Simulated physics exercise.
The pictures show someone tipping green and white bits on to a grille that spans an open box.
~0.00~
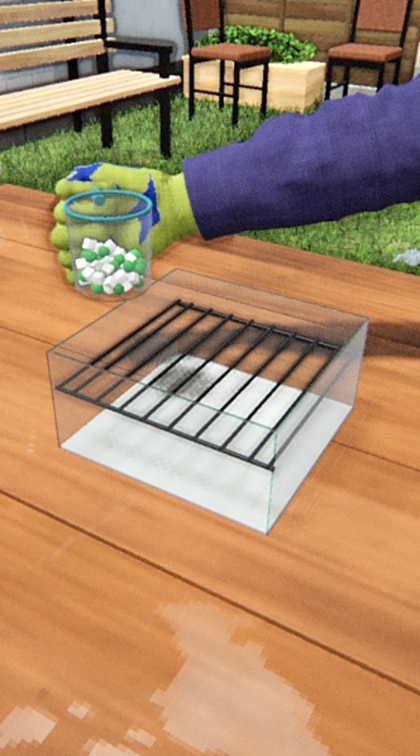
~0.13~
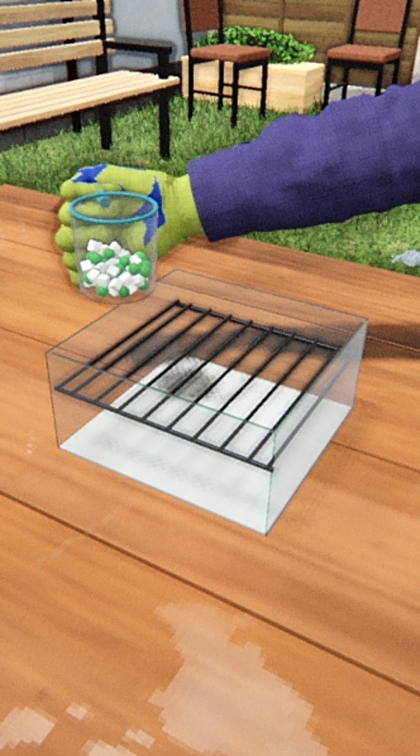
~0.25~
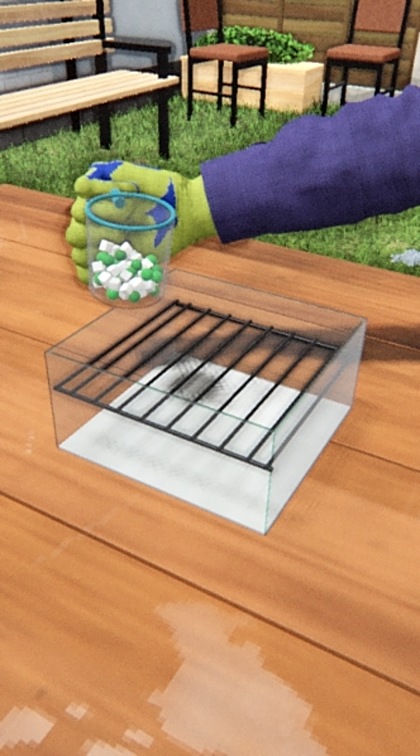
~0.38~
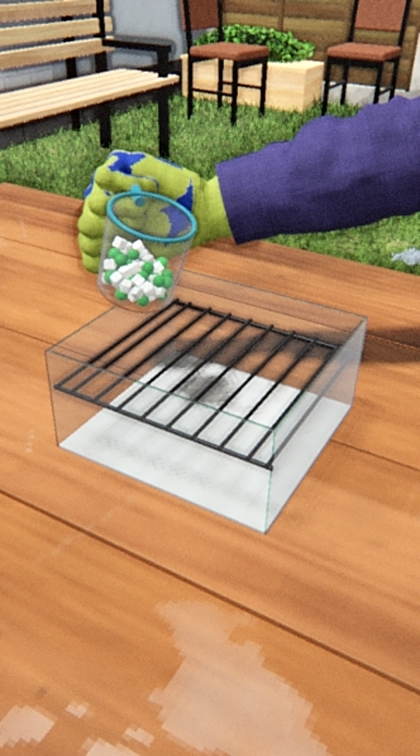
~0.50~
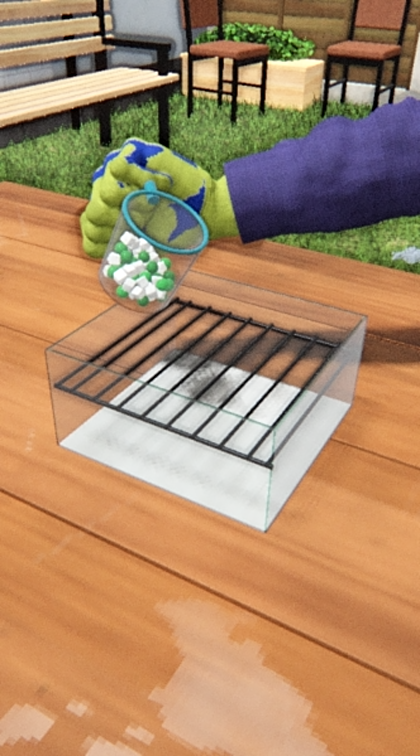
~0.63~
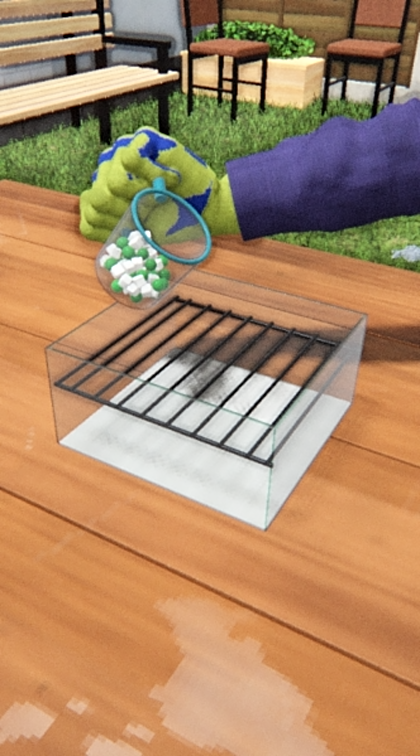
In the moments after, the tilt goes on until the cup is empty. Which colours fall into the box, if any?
Green: They drop through. White: They drop through.
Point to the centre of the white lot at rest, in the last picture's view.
Roughly at (207, 412).
After 1.06 s, green ones, all in the cup; white ones, all in the cup.
After 1.43 s, green ones, most in the cup, a small part on or over the wires; white ones, most in the cup, about a quarter on or over the wires.
After 1.76 s, green ones, a small part on or over the wires, nearly all under the rack; white ones, all under the rack.
By the end (2.9 s), green ones, all under the rack; white ones, all under the rack.
